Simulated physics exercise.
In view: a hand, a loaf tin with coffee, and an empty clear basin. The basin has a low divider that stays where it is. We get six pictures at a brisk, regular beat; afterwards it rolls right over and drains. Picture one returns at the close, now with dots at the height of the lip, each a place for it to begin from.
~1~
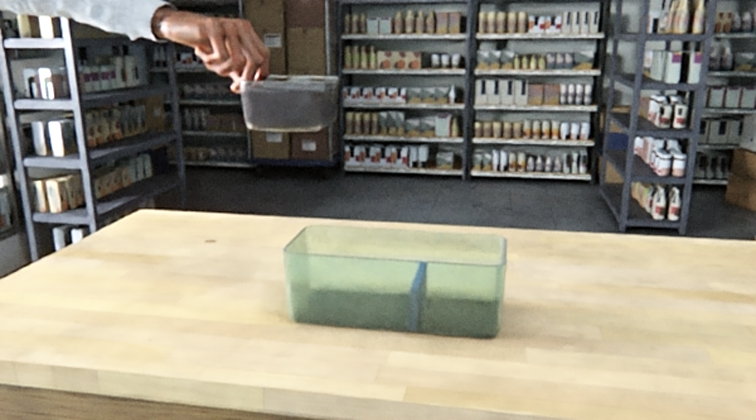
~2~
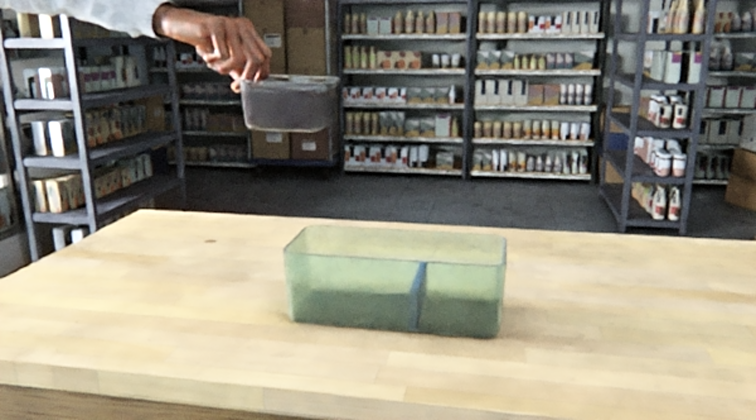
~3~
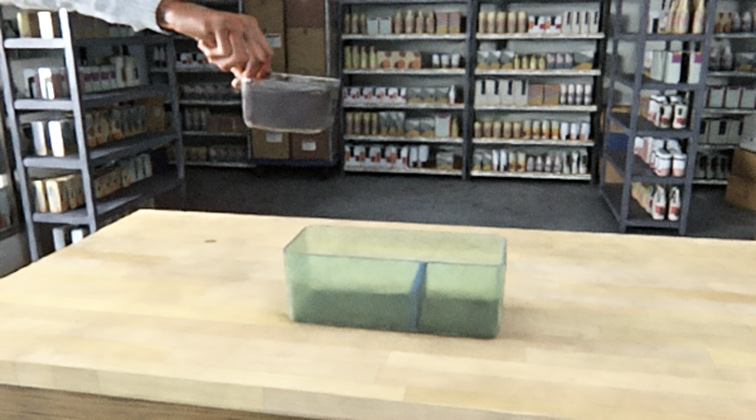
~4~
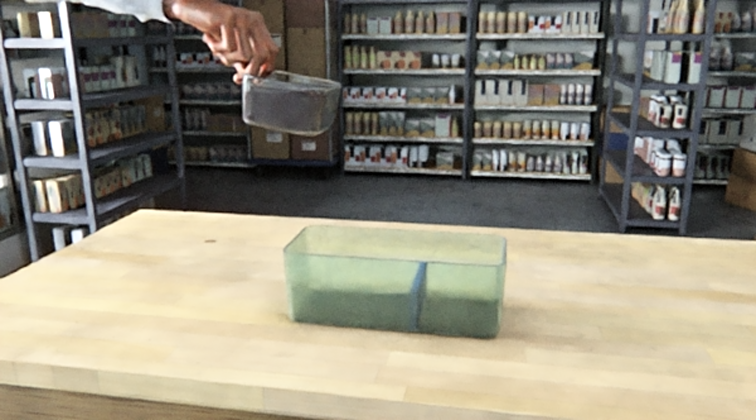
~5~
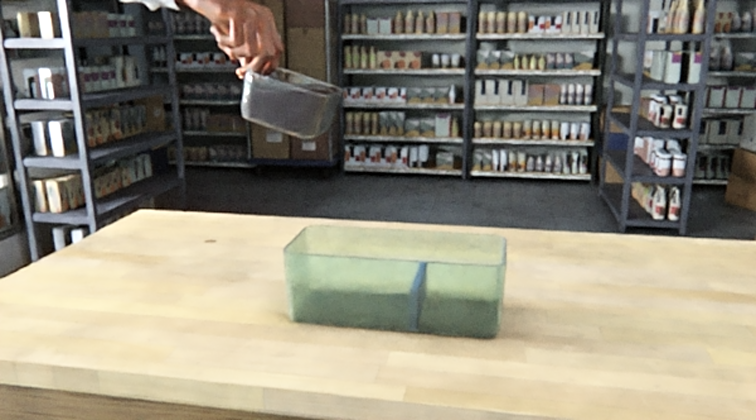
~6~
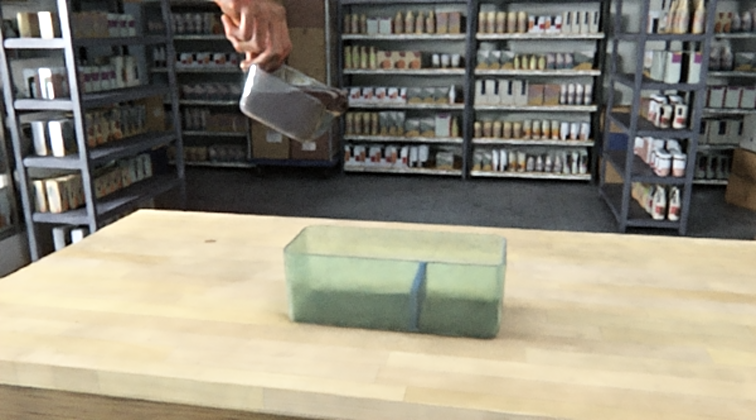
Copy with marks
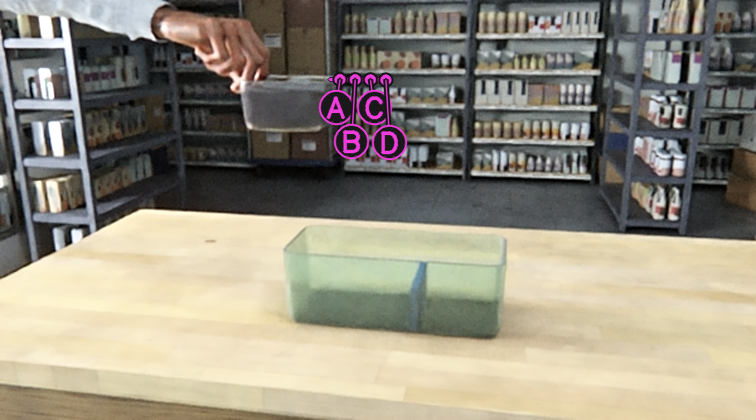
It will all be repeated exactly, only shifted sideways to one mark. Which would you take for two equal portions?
Best: B.
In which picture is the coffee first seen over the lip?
In picture 5.
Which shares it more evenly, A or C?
The answer is C.
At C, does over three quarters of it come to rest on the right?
No, it does not.
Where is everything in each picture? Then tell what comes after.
The first frame shows upright, lip at (330, 79); basin from (290, 318) to (500, 336); top of the wall at (419, 275); nothing has left yet.
The second frame shows upright, lip at (330, 80); nothing has left yet.
The third frame shows tipped about 4°, lip at (331, 82); nothing has left yet.
The fourth frame shows tipped about 10°, lip at (333, 86); nothing has left yet.
The fifth frame shows tipped about 17°, lip at (335, 92); coffee is over the lip, down to (335, 92).
The sixth frame shows tipped about 26°, lip at (336, 99); coffee is over the lip, down to (343, 111).
On the marked copy, A at (340, 79); B at (355, 79); C at (370, 79); D at (385, 79).
Choosing A, about 93 % ends left of the wall and 5 % right of it.
Choosing B, about 54 % ends left of the wall and 44 % right of it.
Choosing C, about 31 % ends left of the wall and 66 % right of it.
Choosing D, about 22 % ends left of the wall and 76 % right of it.
